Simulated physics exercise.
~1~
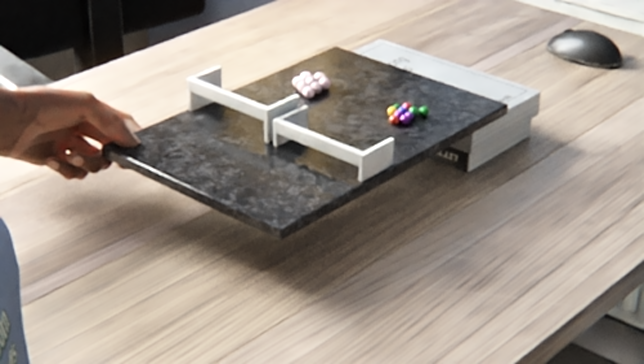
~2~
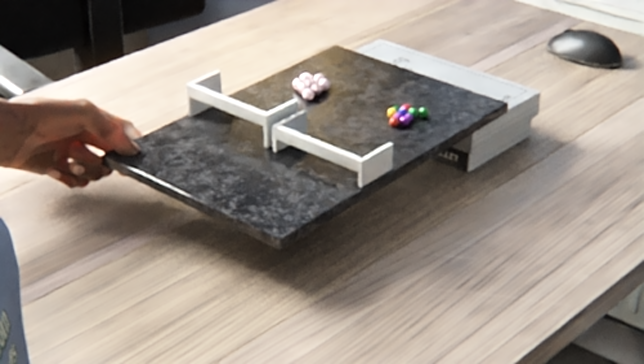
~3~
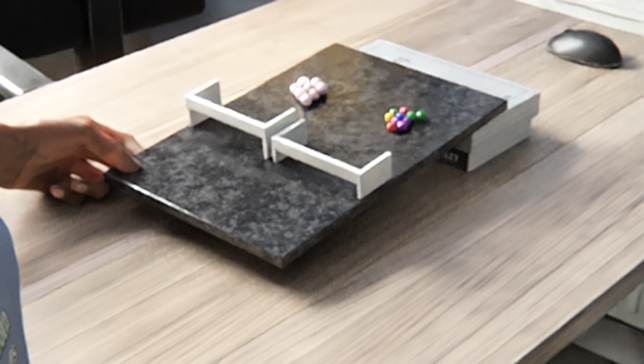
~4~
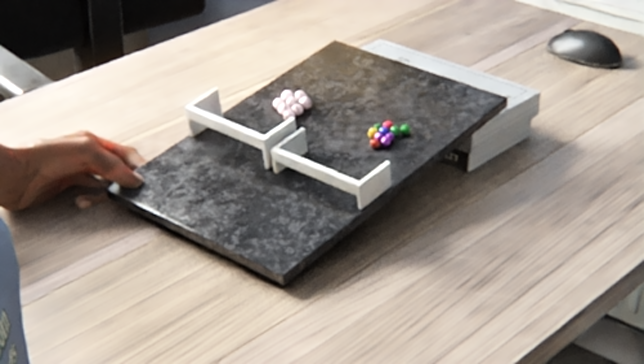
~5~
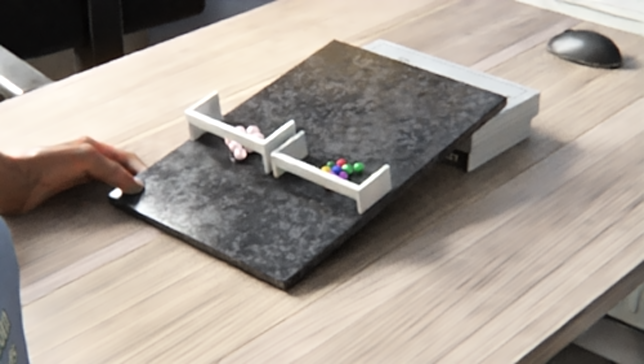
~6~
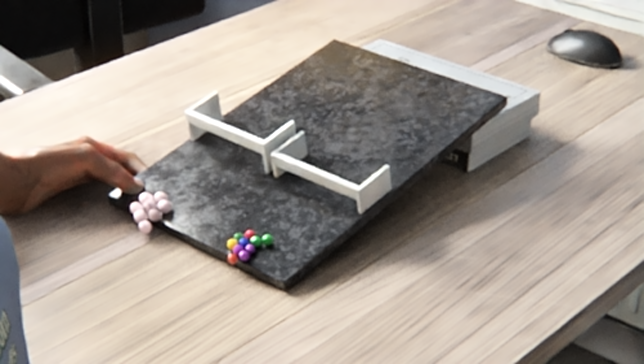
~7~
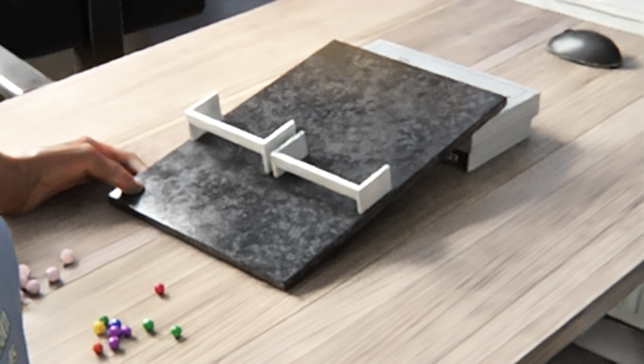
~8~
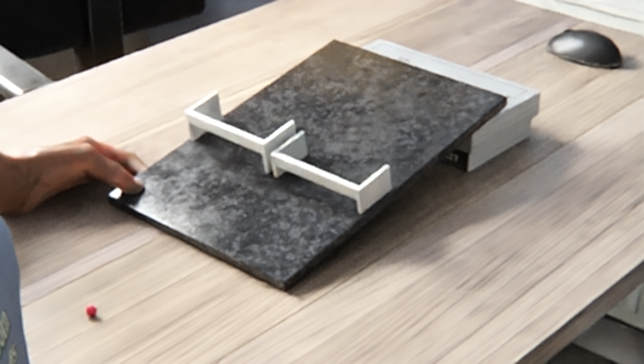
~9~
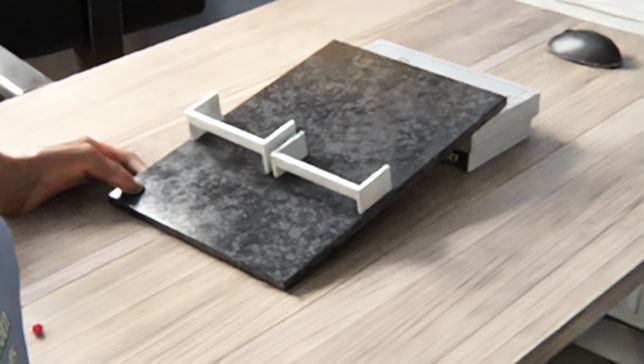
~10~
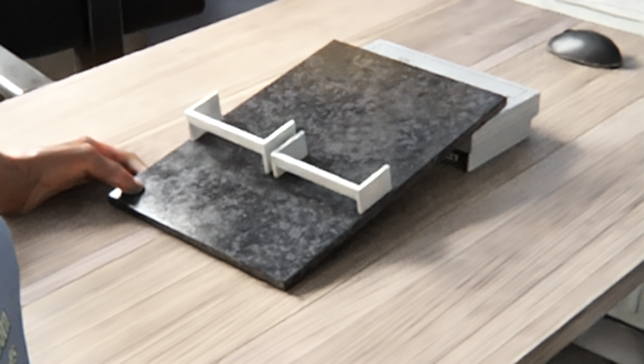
To begin with, a hand holds up the left end of a dark speckled board whose other end rests on a stack of books, with a cluster of pale pink balls and a cluster of multicoloured ones lying above two white gates. The hand lowers its end, and the slope steepens while both clusters at first stay put. Then they slide down towards the gates and pass beneath the bars. Both reach the lower edge and spill onto the wooden table, rolling away to the left. A lone red ball trails behind, leaving the tilted board and gates empty.
